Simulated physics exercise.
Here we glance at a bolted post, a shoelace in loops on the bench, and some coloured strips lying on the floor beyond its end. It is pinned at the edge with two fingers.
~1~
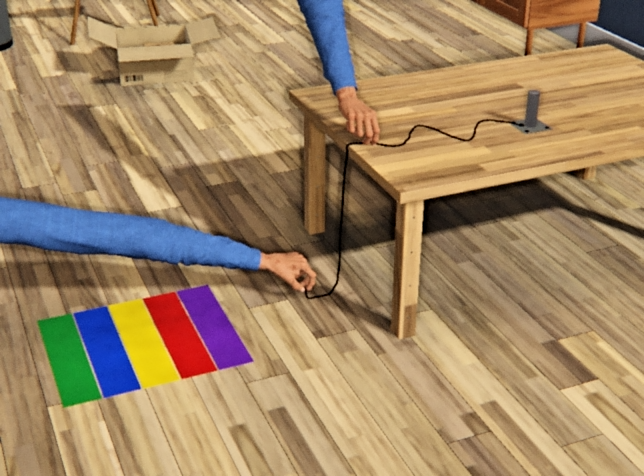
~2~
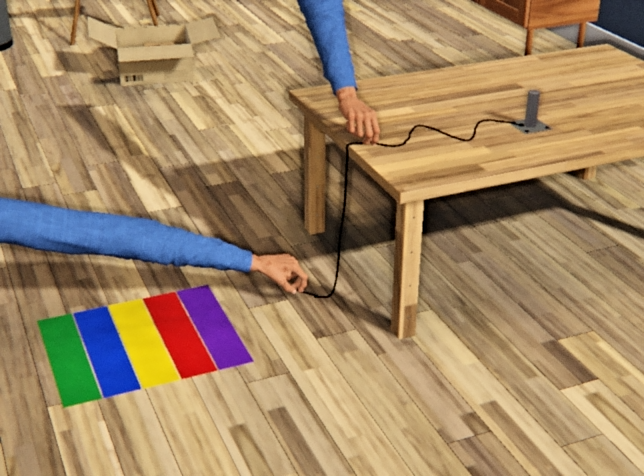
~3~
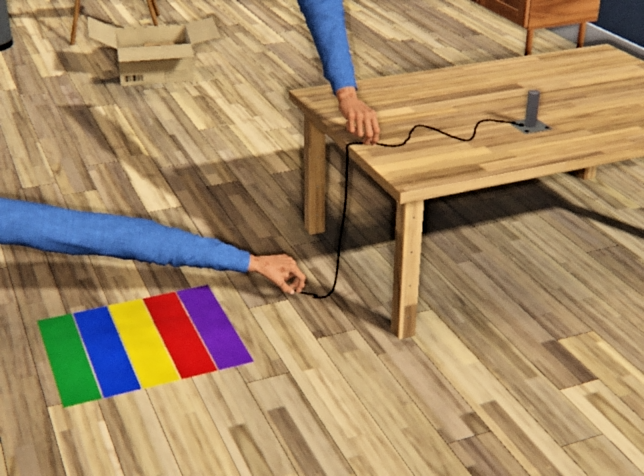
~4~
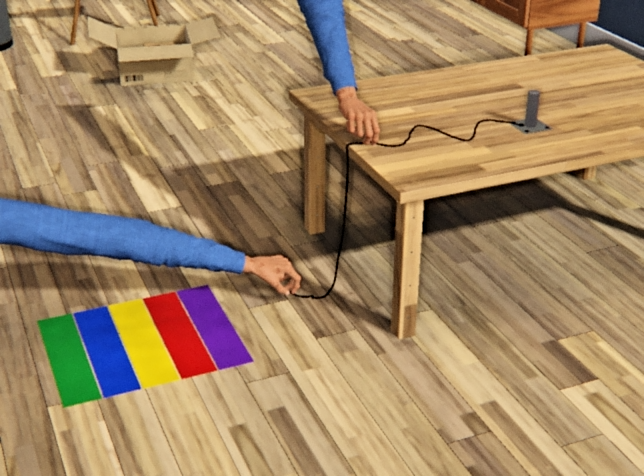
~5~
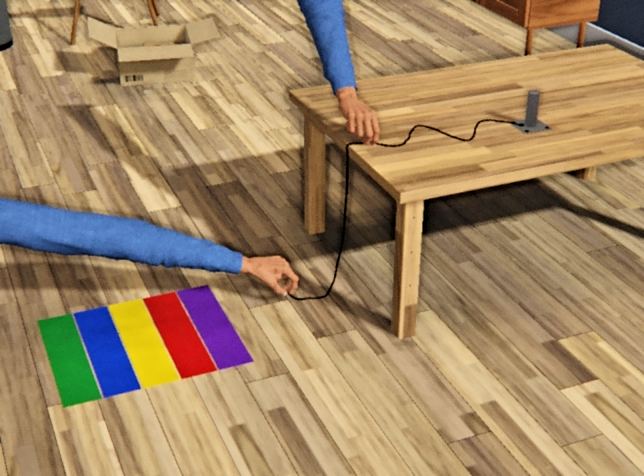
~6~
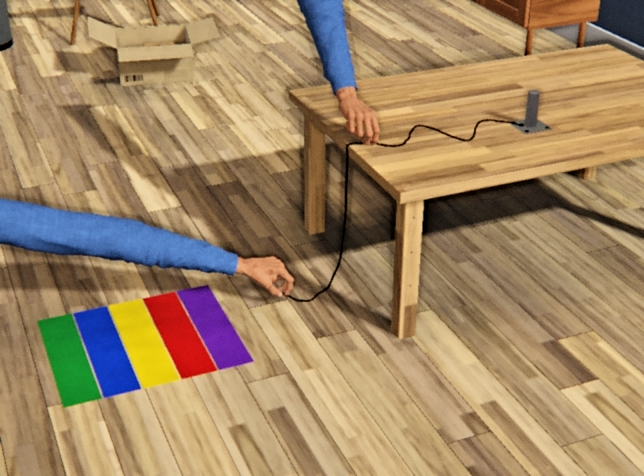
A hand near the floor draws the loose end of a dark cord slightly left toward a strip of purple, red, yellow, blue and green bands, while another hand keeps the cord pressed at the wooden table's edge.
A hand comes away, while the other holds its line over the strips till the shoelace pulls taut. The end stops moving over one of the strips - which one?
The blue strip.
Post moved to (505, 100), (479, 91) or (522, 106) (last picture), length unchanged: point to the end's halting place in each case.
The first try gives (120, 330), the second (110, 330) and the third (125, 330).
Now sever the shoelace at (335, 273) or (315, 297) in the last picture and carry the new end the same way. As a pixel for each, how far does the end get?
The first cut gives (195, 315) and the second gives (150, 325).
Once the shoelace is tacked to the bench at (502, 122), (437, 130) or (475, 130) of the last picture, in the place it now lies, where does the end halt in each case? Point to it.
Try by try, around (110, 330), (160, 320) and (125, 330).
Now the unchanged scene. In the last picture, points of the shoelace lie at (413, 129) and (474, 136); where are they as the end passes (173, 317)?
First at (367, 148), next at (446, 138).
Early on, end near (173, 317); over red.
Midway, end near (126, 328); over yellow.
At the end of the slack, end near (98, 334); over blue. It gets as far as the blue strip.
